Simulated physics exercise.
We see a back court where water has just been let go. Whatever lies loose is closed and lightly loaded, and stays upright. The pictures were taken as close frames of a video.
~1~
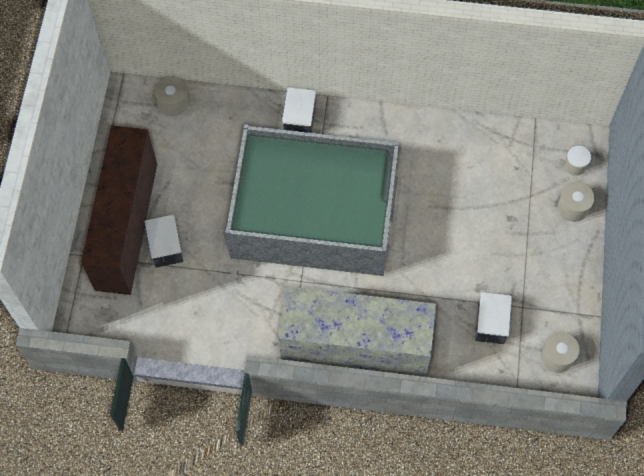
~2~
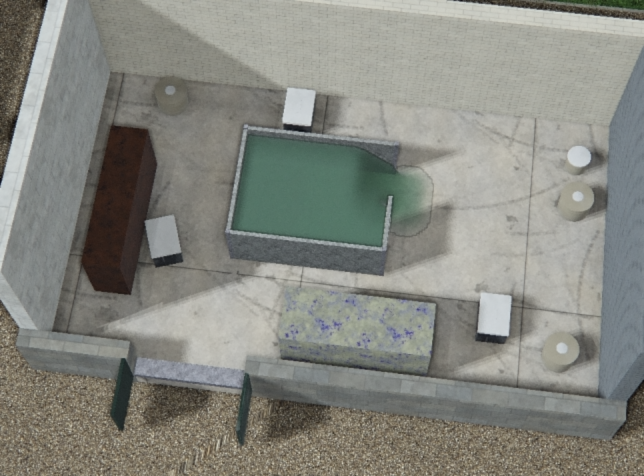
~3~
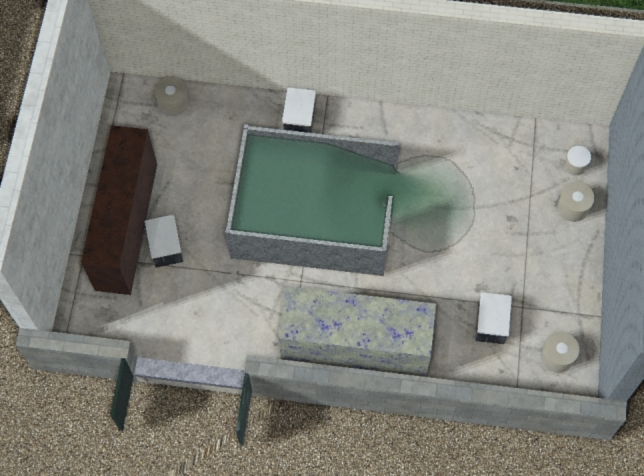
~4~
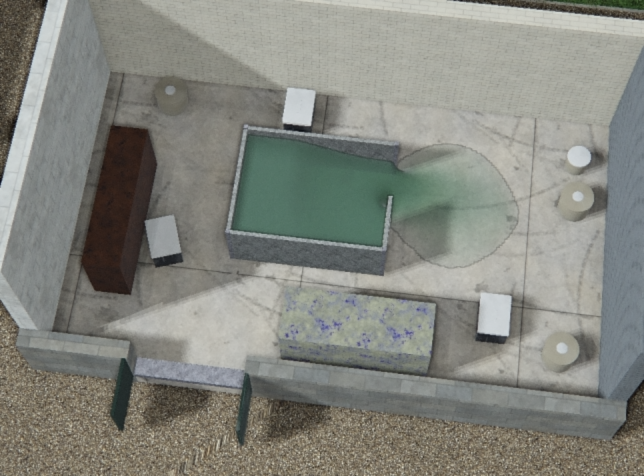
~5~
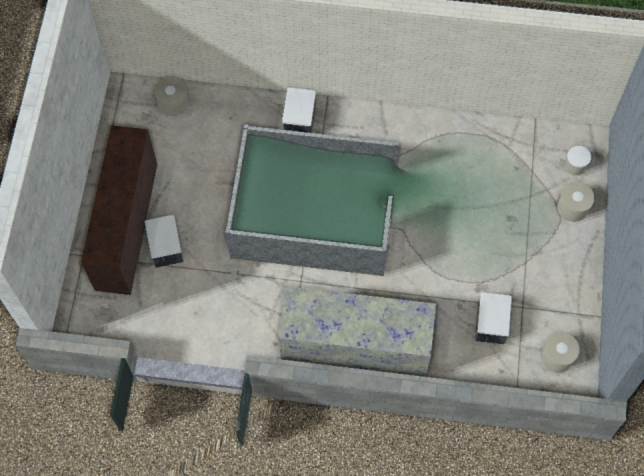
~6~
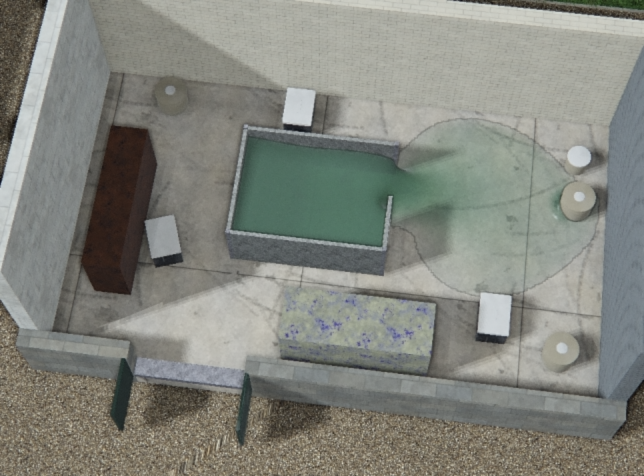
Green water pours through a gap in the raised pool's right side and spreads across the paving.
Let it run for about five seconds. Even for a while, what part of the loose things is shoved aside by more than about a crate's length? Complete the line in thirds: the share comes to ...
The share comes to between one and two thirds.
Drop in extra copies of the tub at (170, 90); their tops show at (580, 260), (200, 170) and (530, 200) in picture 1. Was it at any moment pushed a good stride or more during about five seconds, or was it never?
Outcome per entry: Knocked aside / stays where it is / knocked aside.
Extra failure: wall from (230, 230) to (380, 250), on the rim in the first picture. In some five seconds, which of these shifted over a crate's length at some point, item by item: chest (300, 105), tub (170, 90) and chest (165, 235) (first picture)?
Result per item - short of that distance / short of that distance / short of that distance.
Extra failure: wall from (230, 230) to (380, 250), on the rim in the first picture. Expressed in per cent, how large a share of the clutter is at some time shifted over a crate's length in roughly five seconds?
Near 40 in a hundred.
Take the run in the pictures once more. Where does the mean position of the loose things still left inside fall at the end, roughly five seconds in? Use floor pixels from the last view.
Mean position: About (368, 216).
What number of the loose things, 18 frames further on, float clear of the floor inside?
Counted: 2.
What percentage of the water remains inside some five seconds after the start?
Close to 100 %.
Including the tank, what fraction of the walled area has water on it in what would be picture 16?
Roughly 40 in a hundred.
A moment on, 0 of 7 are well off their spots; 0 afloat.
Next, 0 of 7 are well off their spots; 2 afloat.
Later, 2 of 7 are well off their spots; 2 afloat.
In the end, 3 of 7 are well off their spots, and 4 have been at some point; 3 afloat.
